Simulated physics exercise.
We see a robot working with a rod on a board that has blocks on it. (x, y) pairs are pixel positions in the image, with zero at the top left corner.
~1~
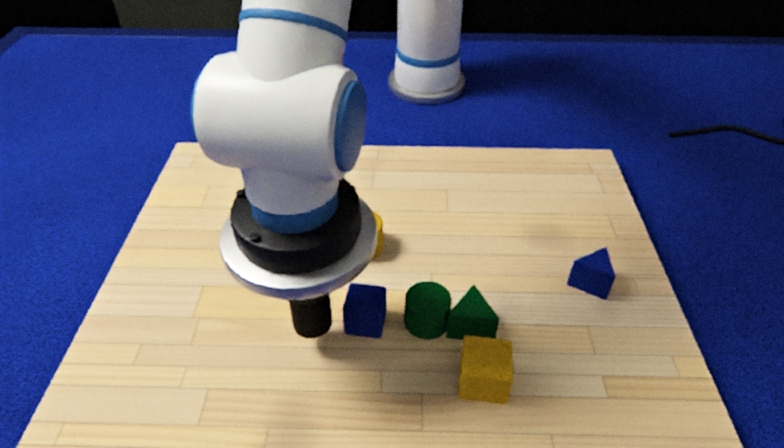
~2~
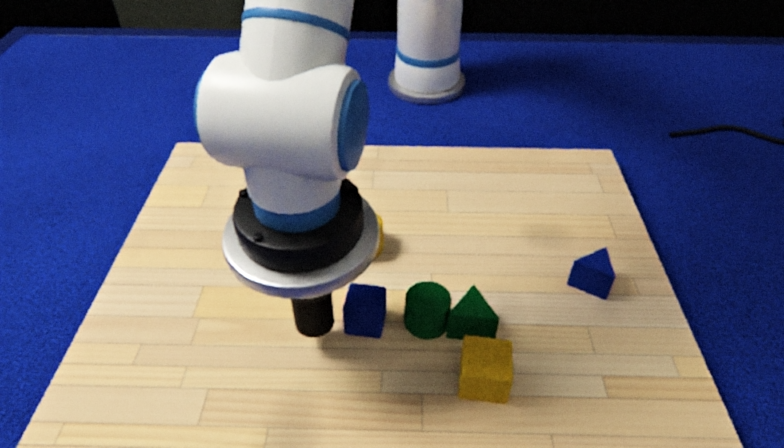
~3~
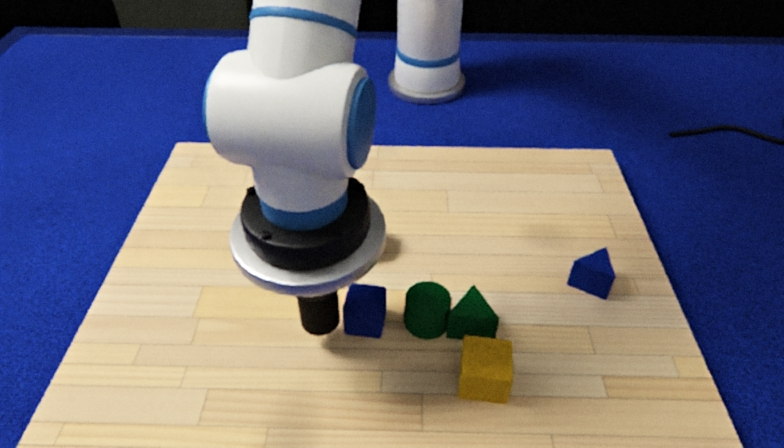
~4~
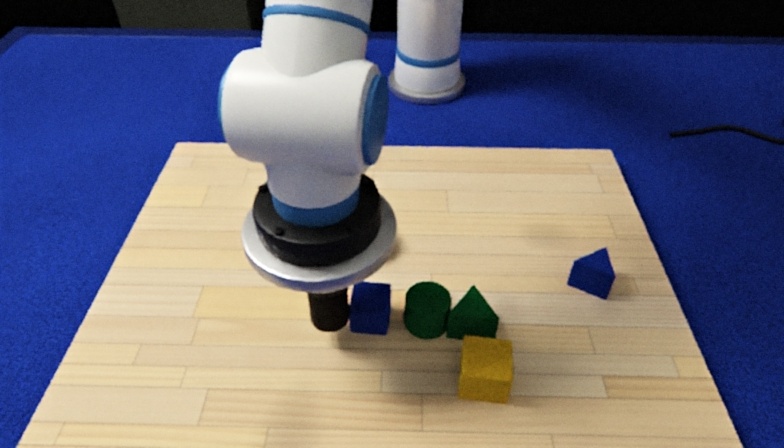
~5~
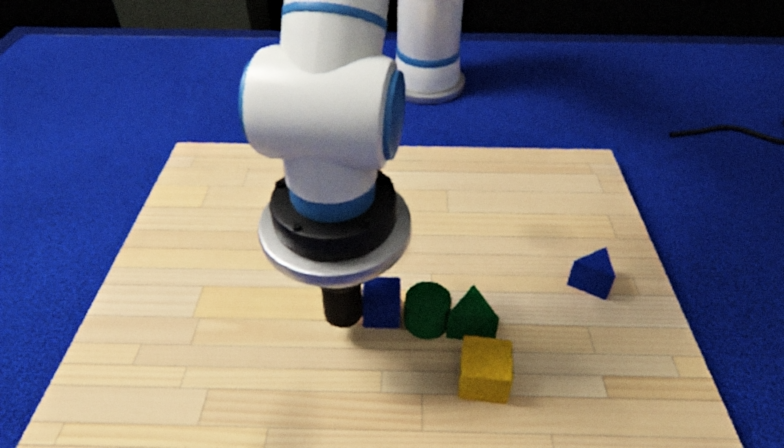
The clip opens on a white robot arm holding a dark rod just left of a blue cube on a wooden board, with green and yellow blocks nearby. The rod moves slightly right to the cube, then pushes it a short way toward the green cylinder, while the other visible blocks stay still.
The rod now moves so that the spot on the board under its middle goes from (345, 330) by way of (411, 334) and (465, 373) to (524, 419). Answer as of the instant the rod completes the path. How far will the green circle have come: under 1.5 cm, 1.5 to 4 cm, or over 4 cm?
Band: 1.5 to 4 cm.
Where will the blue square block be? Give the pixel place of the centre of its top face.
I predict (408, 278).
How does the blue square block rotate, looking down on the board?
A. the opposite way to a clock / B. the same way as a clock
Answer: A.
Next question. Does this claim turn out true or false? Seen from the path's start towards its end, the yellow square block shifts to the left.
Answer: False.
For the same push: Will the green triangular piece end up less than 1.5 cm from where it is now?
Yes - that is the case.
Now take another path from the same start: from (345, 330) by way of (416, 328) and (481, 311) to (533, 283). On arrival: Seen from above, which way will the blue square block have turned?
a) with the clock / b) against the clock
b.
What follows on the original path. One third of the way, rod (412, 317); blue square block (408, 278), turned 70° anticlockwise; green circle (447, 291); green triangular piece (482, 307).
Two thirds of the way, rod (468, 356); blue square block (408, 278), turned 70° anticlockwise; green circle (450, 290); green triangular piece (484, 307); yellow square block (511, 372), turned 15° clockwise.
At the end, rod (530, 403); blue square block (408, 278), turned 70° anticlockwise; green circle (450, 290); green triangular piece (484, 307); yellow square block (580, 421), turned 15° clockwise.
